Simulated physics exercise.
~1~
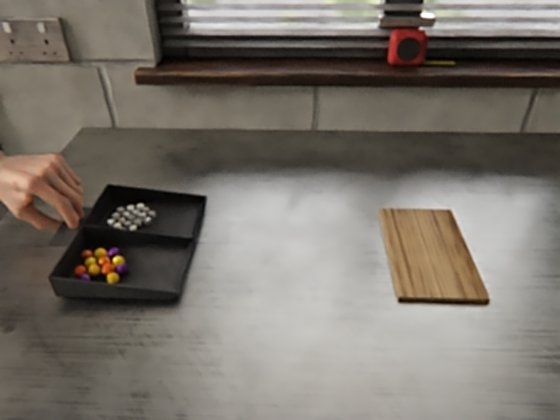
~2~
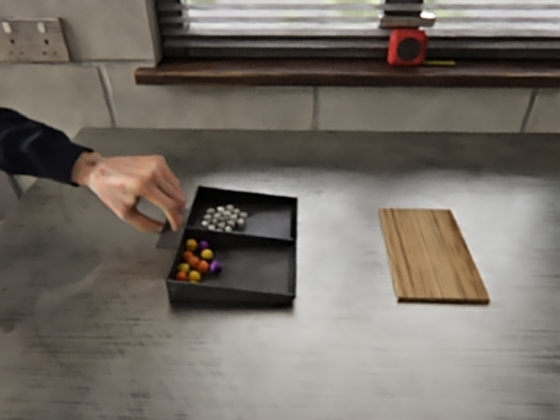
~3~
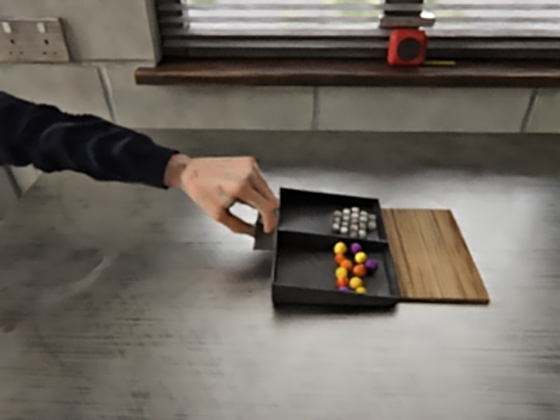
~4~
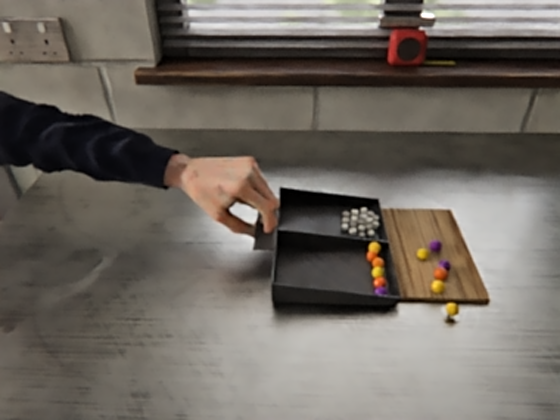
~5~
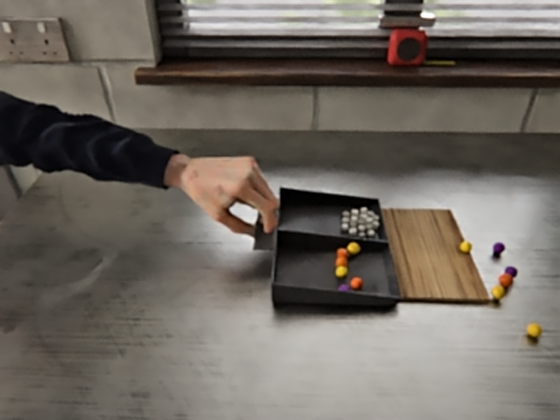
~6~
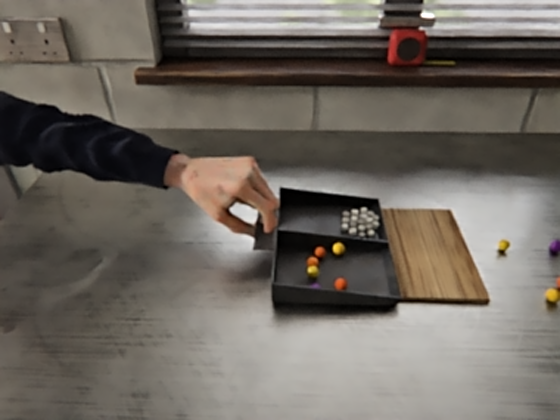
A hand in a dark sleeve pushes a black divided tray from the left along a grey counter, seen from slightly above, with a window blind and a red tape measure on the sill behind. The tray holds small silvery balls in the back section and yellow, orange and purple balls in the front, while a flat wooden board lies to the right. The tray slides right and stops against the board, and both groups shift towards its leading rim. About half the coloured balls spill over the board and roll away right, while the rest and all the silvery ones stay inside.
